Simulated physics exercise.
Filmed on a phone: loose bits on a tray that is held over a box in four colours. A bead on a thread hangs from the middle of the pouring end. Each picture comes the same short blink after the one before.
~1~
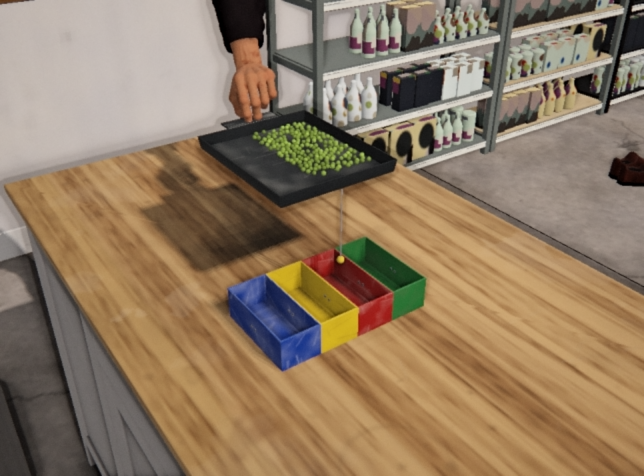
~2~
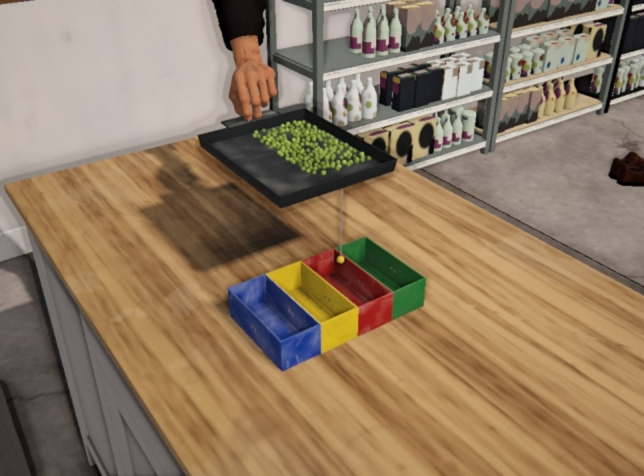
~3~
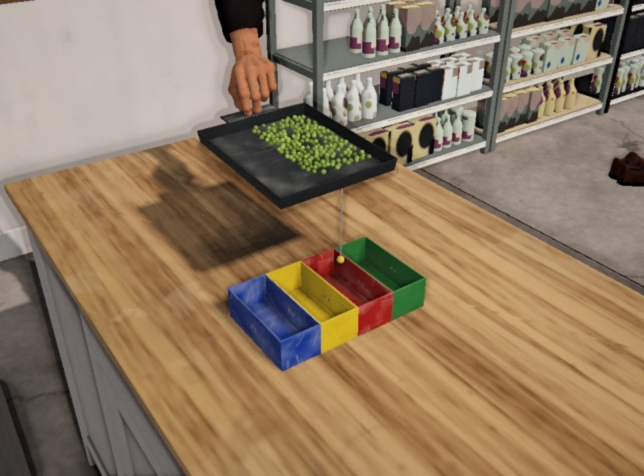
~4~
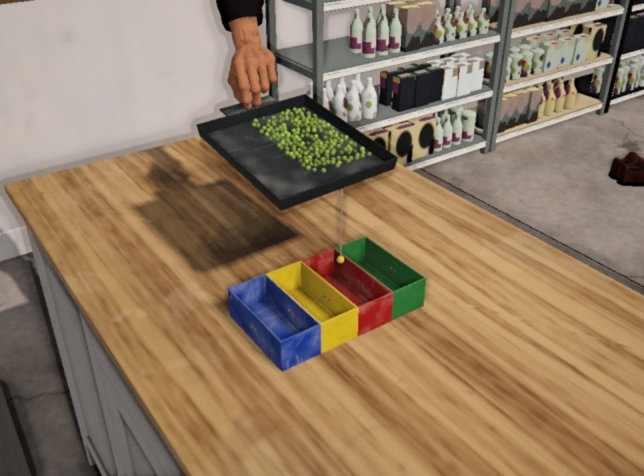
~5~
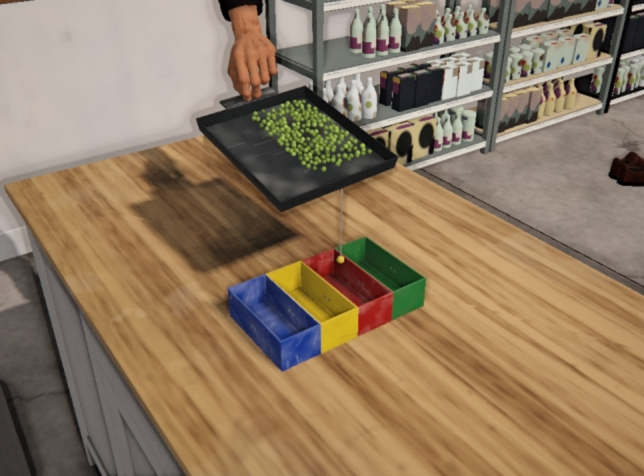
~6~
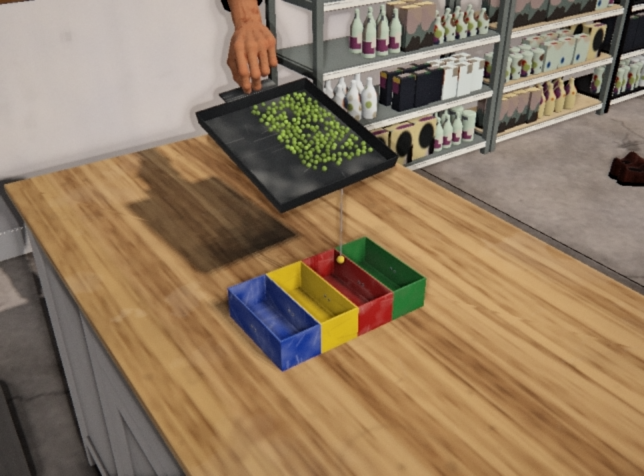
A dark tray of small green peas, gripped at its far edge by a hand, hangs level and almost still above a box with blue, yellow, red and green compartments. The hand then slowly raises the far edge, and the tray slants gradually toward the box, its near left corner lowest, while the peas stay bunched on it.
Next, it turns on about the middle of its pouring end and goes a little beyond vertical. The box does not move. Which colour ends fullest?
The yellow one ends fullest.
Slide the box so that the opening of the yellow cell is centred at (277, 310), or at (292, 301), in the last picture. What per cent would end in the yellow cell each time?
First some 20, then 60 per cent.
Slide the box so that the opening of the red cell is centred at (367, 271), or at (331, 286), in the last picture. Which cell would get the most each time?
The first try: The cell in blue. The second: The yellow one.
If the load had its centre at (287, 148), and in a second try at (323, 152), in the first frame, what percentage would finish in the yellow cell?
Near 70 % and 60 %.
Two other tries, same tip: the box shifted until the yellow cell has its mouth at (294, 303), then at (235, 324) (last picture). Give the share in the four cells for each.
The first gives 100 %, the second 90 %.
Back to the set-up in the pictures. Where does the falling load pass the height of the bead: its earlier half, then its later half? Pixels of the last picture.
Around (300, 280) and then (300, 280).
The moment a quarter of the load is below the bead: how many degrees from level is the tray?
At about 105°.
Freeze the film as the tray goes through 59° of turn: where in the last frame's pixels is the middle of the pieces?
At about (312, 191).
Shortly afterwards, tray tipped steeply; all but a few on the tray; only a few in the blue cell; only a few in the yellow cell; only a few falling or outside the box.
Next, tray tipped right over; the bulk on the tray; a little in the yellow cell; a little in the blue cell; only a few in the red cell; a little falling or outside the box.
Some moments later, tray tipped past a quarter turn; near two thirds in the yellow cell; near a quarter in the blue cell; a little in the red cell; only a few in the green cell; only a few falling or outside the box.
In the end, tray tipped past a quarter turn; near two thirds in the yellow cell; near a quarter in the blue cell; a little in the red cell; only a few in the green cell; only a few outside the box.
